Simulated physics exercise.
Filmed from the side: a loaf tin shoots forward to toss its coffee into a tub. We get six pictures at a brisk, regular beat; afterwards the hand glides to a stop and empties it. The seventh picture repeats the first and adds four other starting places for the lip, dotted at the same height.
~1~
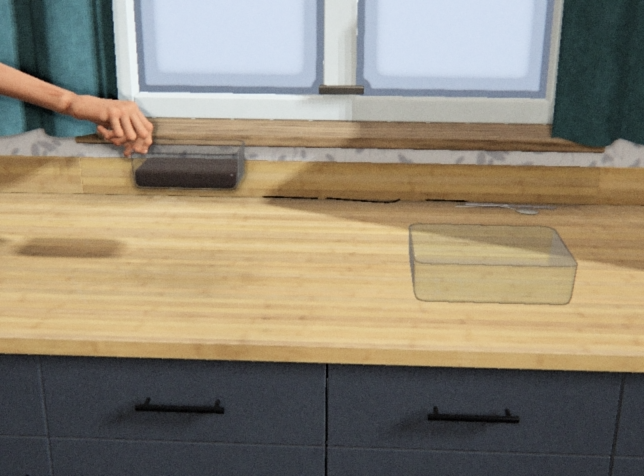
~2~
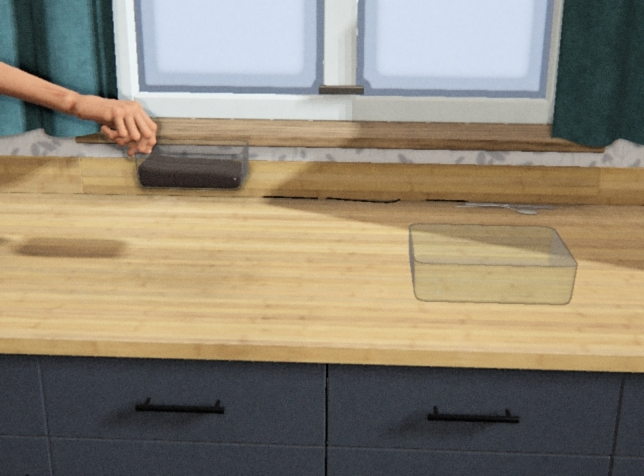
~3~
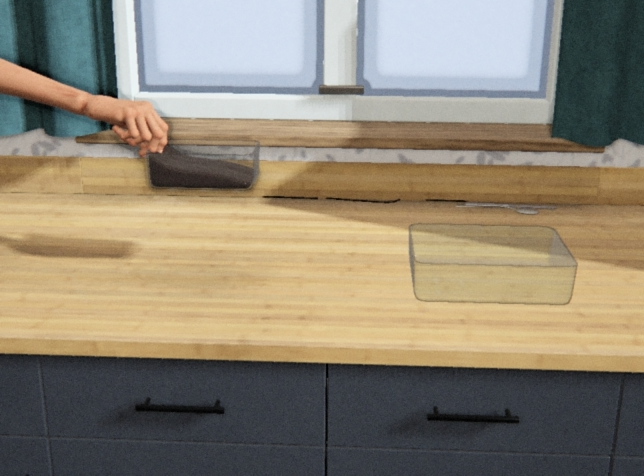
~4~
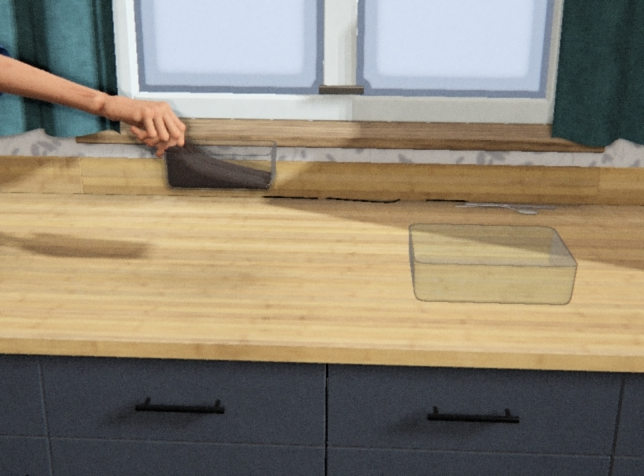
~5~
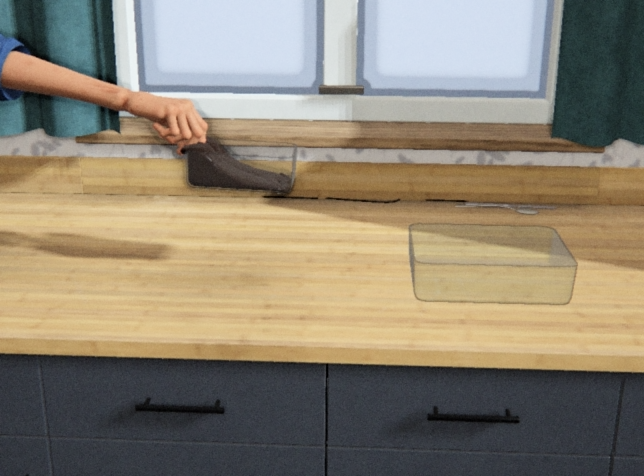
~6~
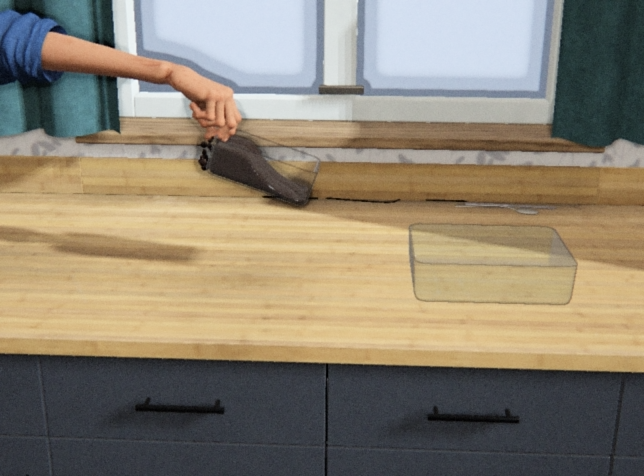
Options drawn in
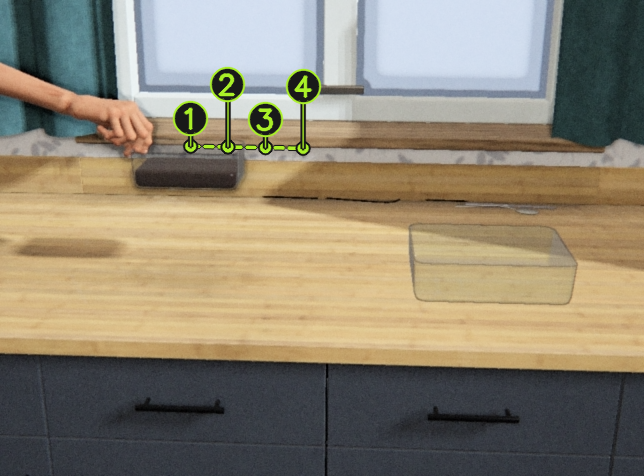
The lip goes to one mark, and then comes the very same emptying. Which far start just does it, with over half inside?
It is 4.
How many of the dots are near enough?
One of the four.
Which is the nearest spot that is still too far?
3.
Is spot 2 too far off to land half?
Yes, that goes wrong.
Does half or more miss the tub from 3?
Yes.
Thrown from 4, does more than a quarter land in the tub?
Yes.
On the marked copy, 1 at (190, 146); 2 at (227, 146); 3 at (265, 147); 4 at (303, 148).
With 1, about 1 % lands in the tub, 99 % falls short.
With 2, about 4 % lands in the tub, 94 % falls short.
With 3, about 16 % lands in the tub, 78 % falls short and 5 % goes beside or beyond.
With 4, about 71 % lands in the tub, 21 % falls short and 8 % goes beside or beyond.
